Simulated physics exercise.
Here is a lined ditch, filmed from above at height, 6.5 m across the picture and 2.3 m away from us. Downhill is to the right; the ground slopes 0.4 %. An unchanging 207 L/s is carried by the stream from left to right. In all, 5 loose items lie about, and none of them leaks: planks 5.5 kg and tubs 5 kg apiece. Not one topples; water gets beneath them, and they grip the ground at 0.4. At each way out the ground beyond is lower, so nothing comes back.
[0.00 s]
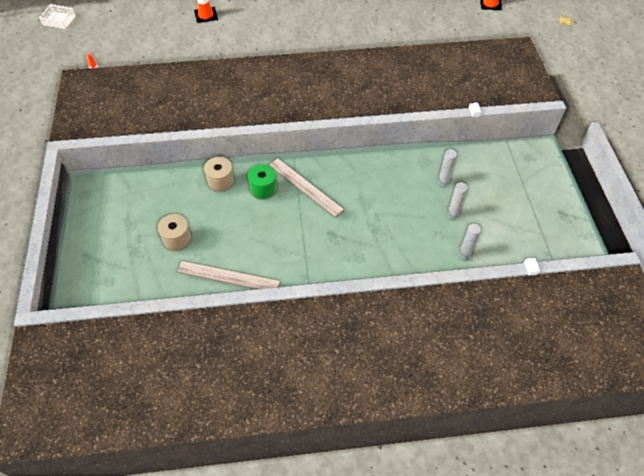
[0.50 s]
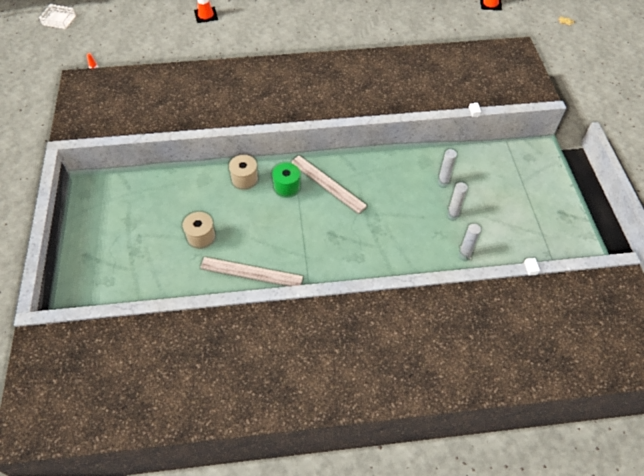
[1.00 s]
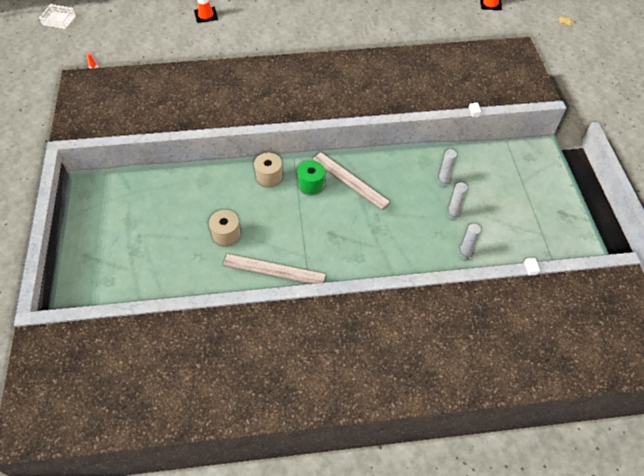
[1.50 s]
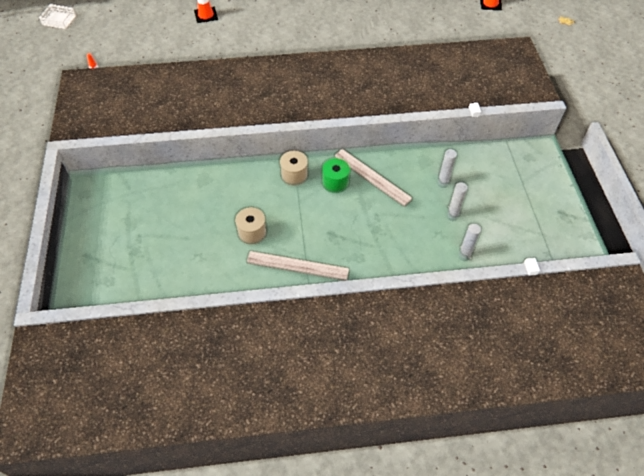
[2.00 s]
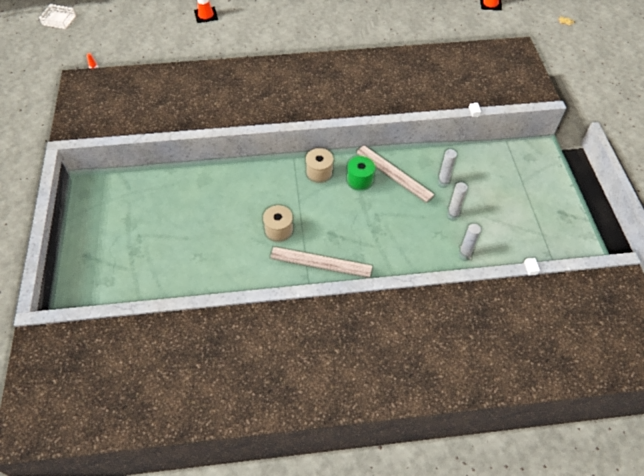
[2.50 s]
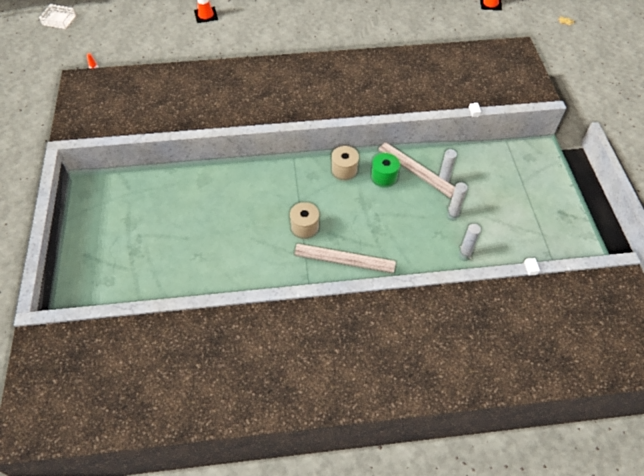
In the video, two planks, two tan tubs and a green tub drift steadily together from left to right along a shallow water-filled ditch, and the upper plank reaches the upright posts standing toward the right side.
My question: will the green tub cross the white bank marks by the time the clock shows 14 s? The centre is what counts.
Prediction - the green tub runs out of time.
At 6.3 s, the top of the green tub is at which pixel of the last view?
By that time it sits near (433, 186).
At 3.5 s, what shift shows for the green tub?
Roughly 200 cm.
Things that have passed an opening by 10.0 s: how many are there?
The number is 2.
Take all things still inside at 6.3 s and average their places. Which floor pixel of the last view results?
Averaged position, last view: Near pixel (471, 210).
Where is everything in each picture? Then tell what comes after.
The green tub at (262, 175), afloat; about 1910 L in view; 0 of 5 have shifted, in the first frame.
The green tub at (286, 173) floats, 31 cm from its start; about 1910 L in view; 5 of 5 have shifted, in the second frame.
The green tub at (311, 171), afloat, 63 cm from its start; about 1910 L in view; 5 of 5 have shifted, in the third frame.
The green tub at (336, 169) floats, 94 cm from its start; about 1910 L in view; 5 of 5 have shifted, in the fourth frame.
The green tub at (361, 166) floats, 127 cm from its start; about 1900 L in view; 5 of 5 have shifted, in the fifth frame.
The green tub at (386, 163), afloat, 159 cm from its start; about 1900 L in view; 5 of 5 have shifted, in the sixth frame.
After 3.5 s the green tub is near (413, 165), 1.9 m from its start, afloat; 0 of 5 are over the mark; 5 afloat.
After 6.3 s the green tub is near (433, 186), 2.1 m from its start, afloat; 2 of 5 are over the mark; 5 afloat.
After 10.0 s the green tub is near (439, 193), 2.2 m from its start, afloat; 2 of 5 are over the mark; 3 afloat.
After 14.0 s the green tub is near (439, 193), 2.2 m from its start, afloat; 2 of 5 are over the mark; 3 afloat.
